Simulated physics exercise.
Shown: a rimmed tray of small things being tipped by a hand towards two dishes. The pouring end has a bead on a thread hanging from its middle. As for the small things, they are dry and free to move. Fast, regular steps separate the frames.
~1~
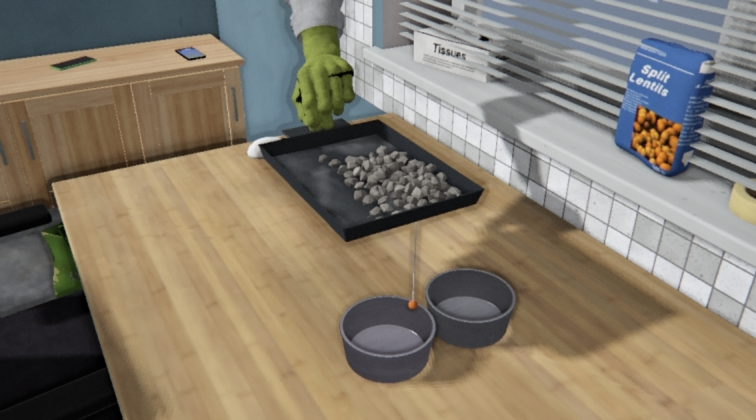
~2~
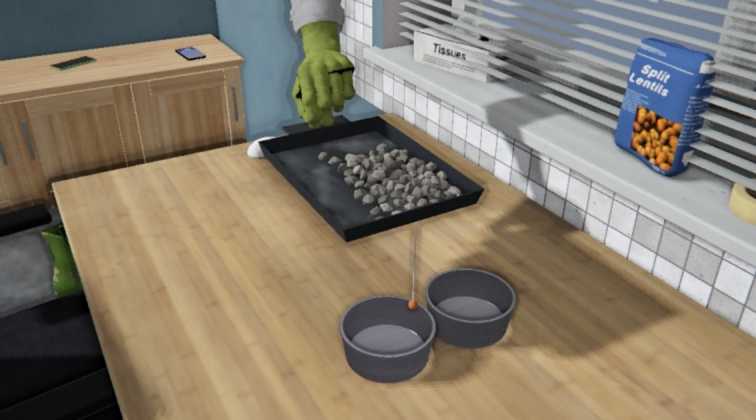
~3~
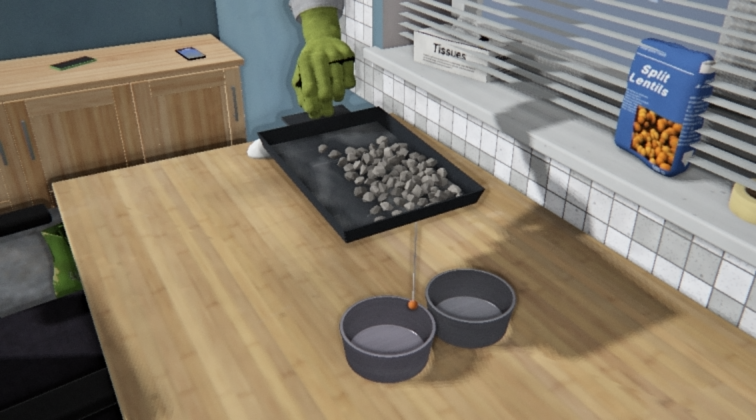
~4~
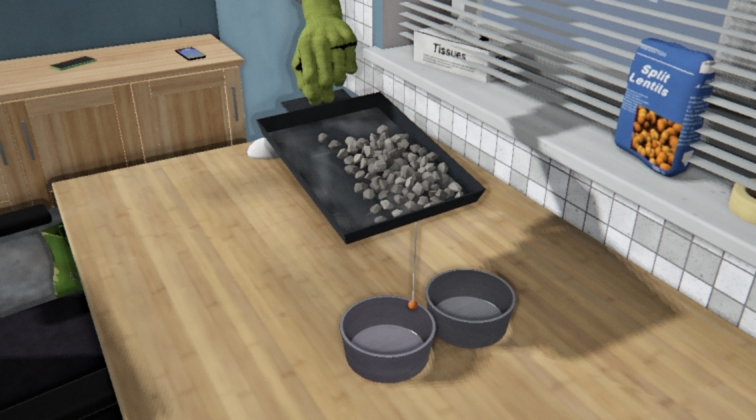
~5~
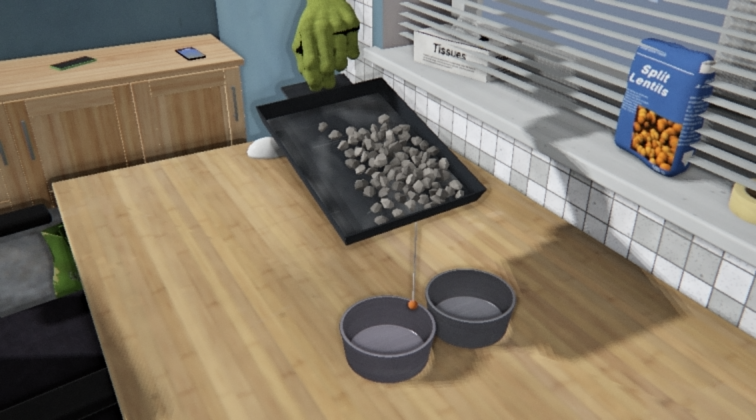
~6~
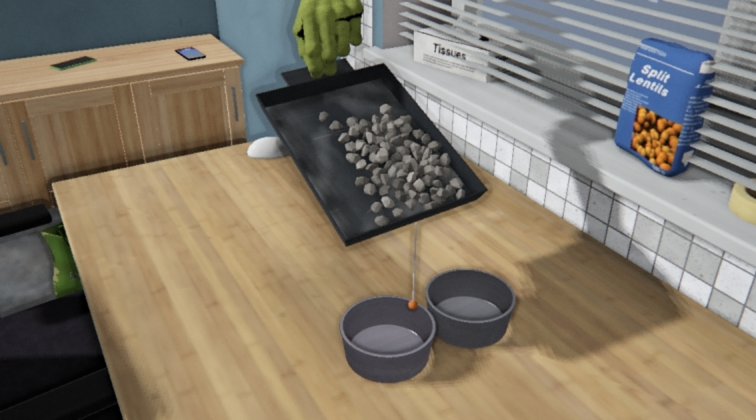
A green hand raises the back of a dark tray of gravel above two bowls.
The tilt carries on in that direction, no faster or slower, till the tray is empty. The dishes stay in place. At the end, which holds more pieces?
I'd say the left dish gets the lion's share of it.
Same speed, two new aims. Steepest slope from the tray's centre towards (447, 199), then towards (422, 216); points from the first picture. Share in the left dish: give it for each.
Lab note: Try one about 0 %, try two 10 %.
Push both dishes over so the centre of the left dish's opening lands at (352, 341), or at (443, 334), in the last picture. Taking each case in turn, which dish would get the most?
Case one: The dish at left. Case two: The dish at left.
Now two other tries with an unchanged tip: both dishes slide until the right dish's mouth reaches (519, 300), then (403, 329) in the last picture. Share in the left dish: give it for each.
Close to 50 in a hundred, then close to 10 in a hundred.
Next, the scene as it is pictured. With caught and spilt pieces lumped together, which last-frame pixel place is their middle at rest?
The centre settles at about (421, 382).
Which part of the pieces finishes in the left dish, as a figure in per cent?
Close to 30 in every hundred pieces.
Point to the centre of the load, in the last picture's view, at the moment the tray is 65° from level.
Check around (408, 201) in the last picture.
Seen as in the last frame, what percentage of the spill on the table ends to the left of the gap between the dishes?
Left portion: Around 40 %.
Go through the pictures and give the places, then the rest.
In the first frame, corners of the pouring end (346, 225) and (477, 188), level; middle of the load (394, 180), bits of gravel; left dish (412, 364); right dish (496, 330); bead on its thread (413, 305).
In the second frame, corners of the pouring end (346, 226) and (477, 188), level; middle of the load (394, 178).
In the third frame, corners of the pouring end (347, 227) and (478, 188), tipped barely, lowest at the left corner; middle of the load (394, 174).
In the fourth frame, corners of the pouring end (347, 229) and (479, 187), tipped a little, lowest at the left corner; middle of the load (395, 169).
In the fifth frame, corners of the pouring end (348, 232) and (480, 187), tipped clearly, lowest at the left corner; middle of the load (395, 163).
In the sixth frame, corners of the pouring end (348, 234) and (481, 188), tipped clearly, lowest at the left corner; middle of the load (396, 158); left dish (412, 364); right dish (496, 330).
Just after the last frame, tray tipped steeply; almost all on the tray; just a few in the air.
A moment on, tray tipped past a quarter turn; roughly a quarter on the tray; roughly a quarter in the left dish; roughly a third outside both; roughly a quarter in the air.
Further on, tray tipped past a quarter turn; roughly a third in the left dish; roughly two thirds outside both.
When it is over, tray tipped past a quarter turn; roughly a third in the left dish; not one in the right dish; roughly two thirds outside both.
